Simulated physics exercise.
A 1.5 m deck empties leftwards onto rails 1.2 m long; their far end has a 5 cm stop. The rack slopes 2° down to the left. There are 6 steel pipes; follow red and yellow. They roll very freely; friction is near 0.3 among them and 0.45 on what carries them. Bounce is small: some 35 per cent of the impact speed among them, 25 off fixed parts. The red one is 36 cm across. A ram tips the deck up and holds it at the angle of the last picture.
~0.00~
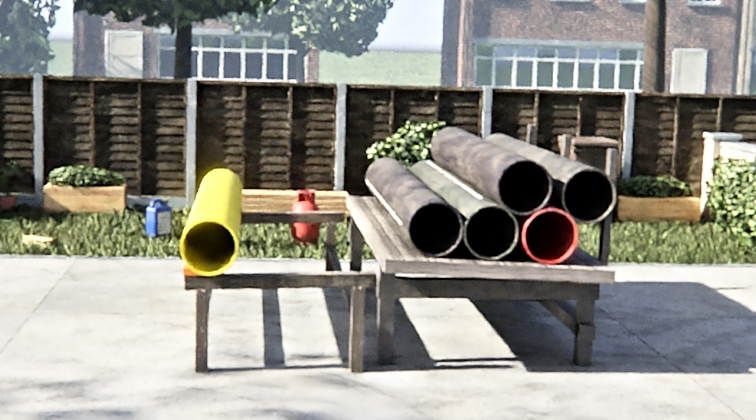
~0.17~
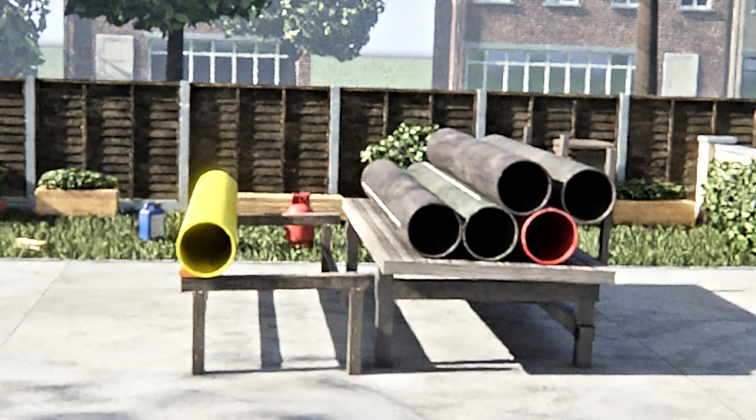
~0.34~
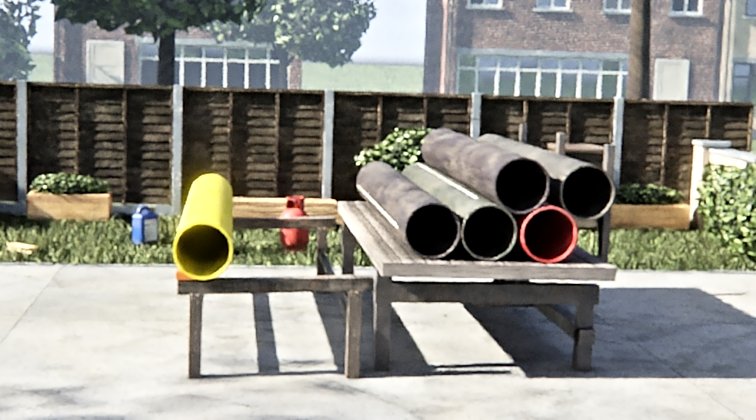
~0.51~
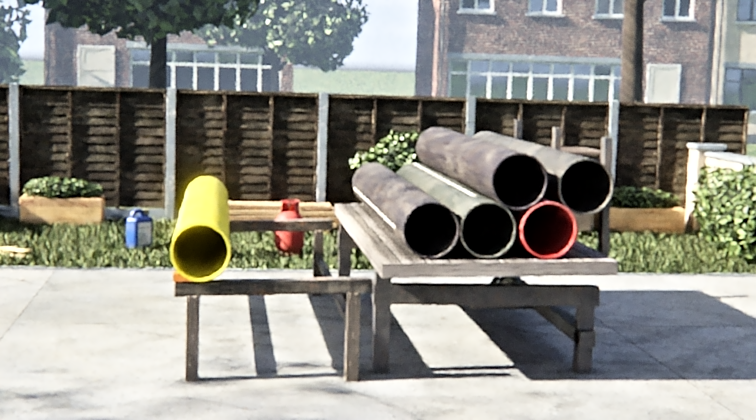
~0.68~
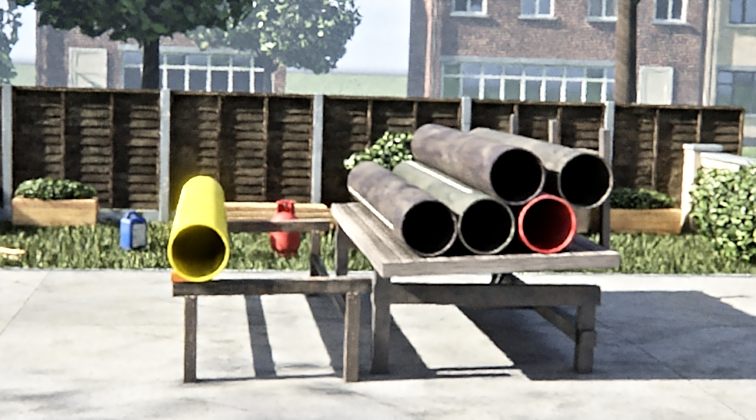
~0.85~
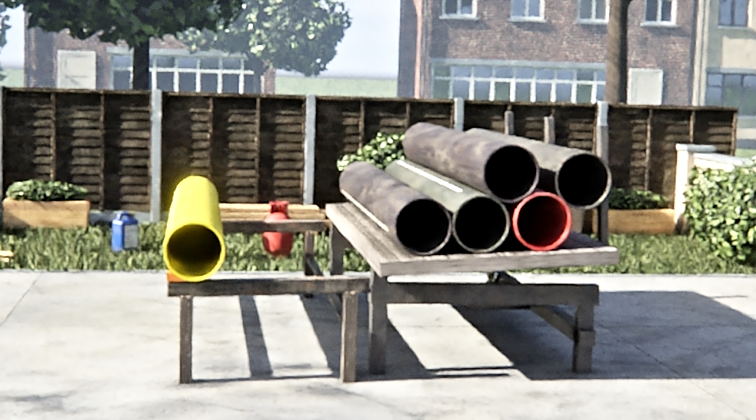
In a paved yard by a wooden fence, a stack of dark pipes and a red-rimmed one lay on a wooden table beside a yellow pipe, and the tabletop slowly tilted slightly leftwards.
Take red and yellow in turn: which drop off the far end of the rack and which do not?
Red is held back. Yellow stays inside the stop.
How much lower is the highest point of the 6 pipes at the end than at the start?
Roughly 10 cm.
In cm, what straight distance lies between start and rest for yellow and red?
Yellow 5, red 110.
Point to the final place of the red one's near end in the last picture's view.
Near (368, 231).
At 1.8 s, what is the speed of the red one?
Near 0.5 m/s.
After 1.8 s, red is on the deck, 70 cm from the hinge, rolling left; yellow is on the rack, 15 cm from the rack's far end; 0 of 6 over the stop.
After 3.1 s, red is on the rack, 120 cm from the rack's far end; yellow is on the rack, 15 cm from the rack's far end; 0 of 6 over the stop.
At rest (4.5 s), red is on the rack, 120 cm from the rack's far end; yellow is on the rack, 15 cm from the rack's far end; 0 of 6 over the stop.
